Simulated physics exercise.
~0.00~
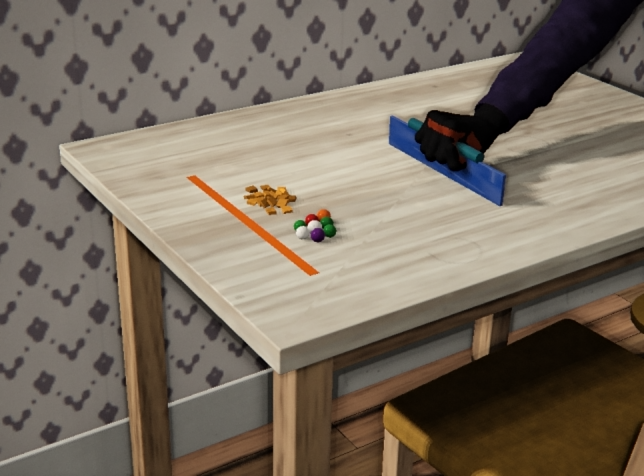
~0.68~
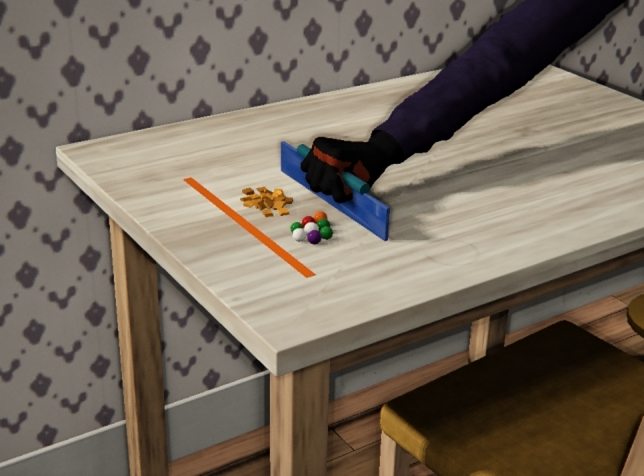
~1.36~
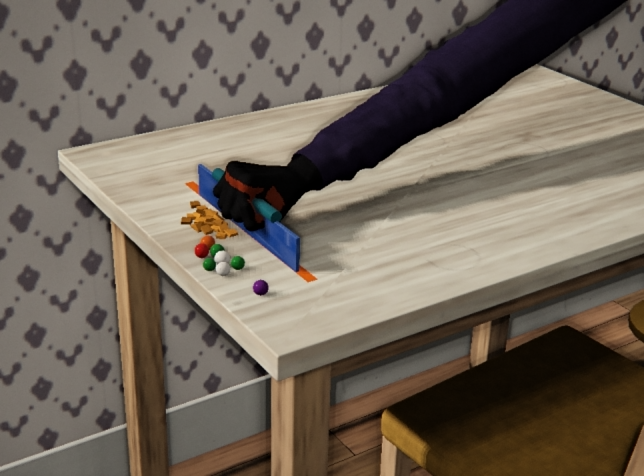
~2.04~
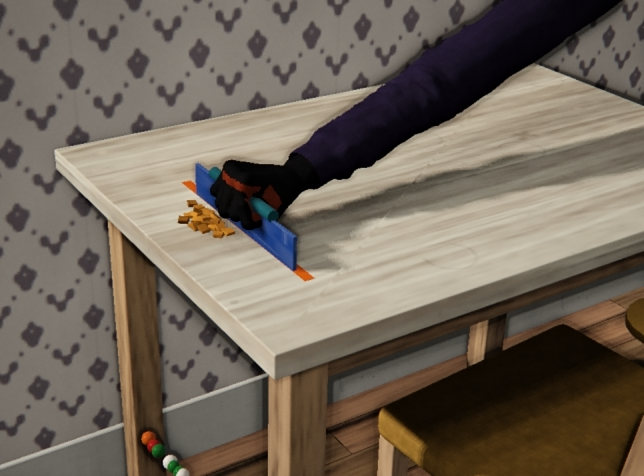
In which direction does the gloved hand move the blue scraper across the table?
The hand moves the blue scraper to the left, towards the orange tape.
The video shows a gloved hand sliding a blue scraper across a wooden table, pushing small orange-brown bits and a cluster of colourful balls. The scraper stops at the orange tape, the balls roll off the edge, and the bits stay on the table.
